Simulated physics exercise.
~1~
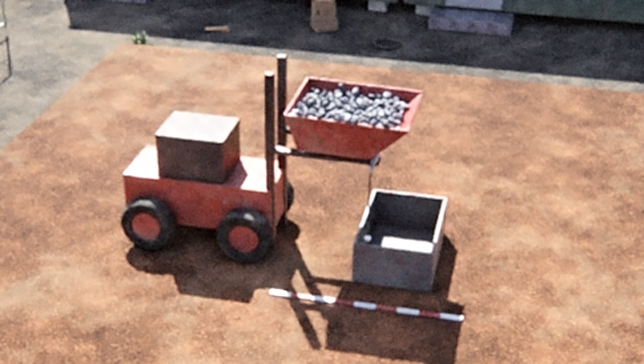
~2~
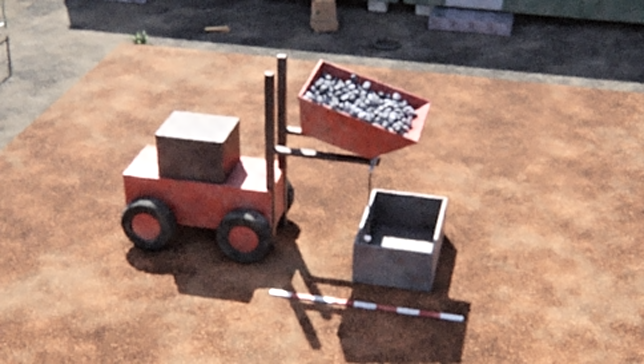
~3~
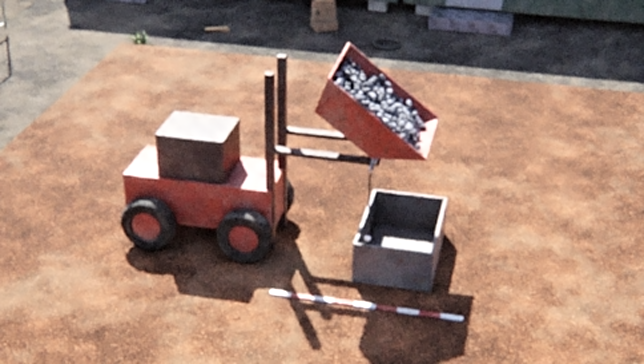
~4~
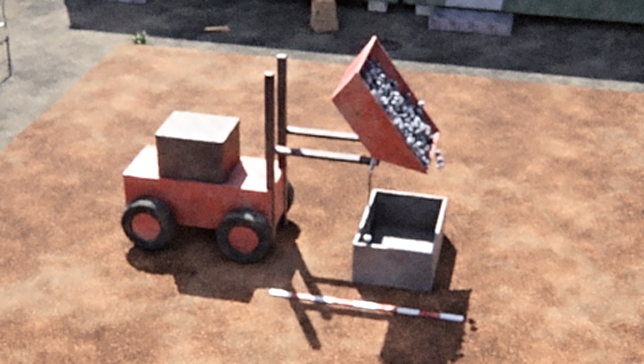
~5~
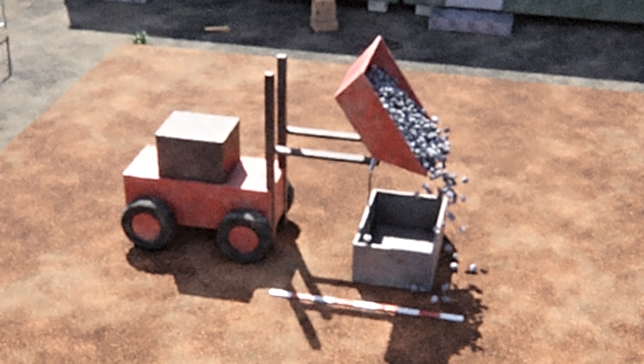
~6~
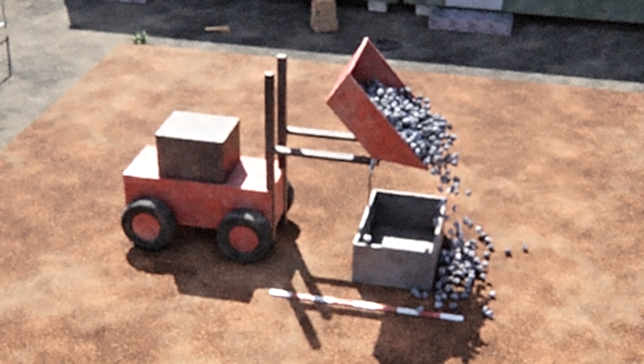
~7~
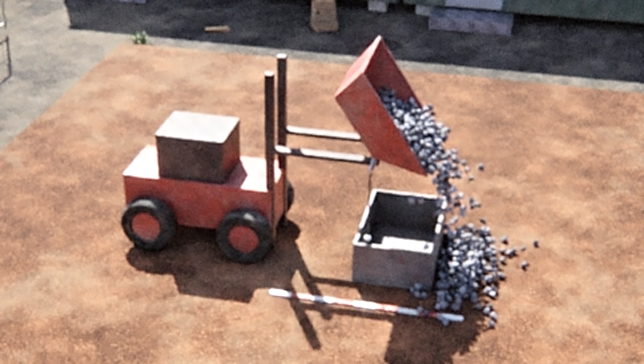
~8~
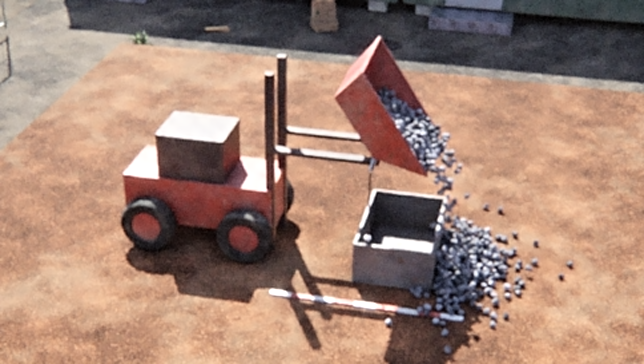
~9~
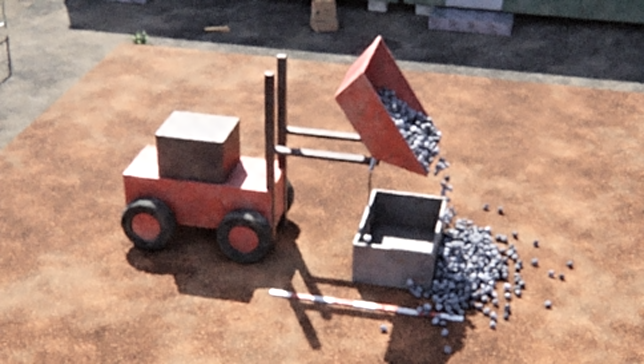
Red forklift tipping a raised skip of grey stones, jolting it and spilling them beside a bin, with many still inside the skip.
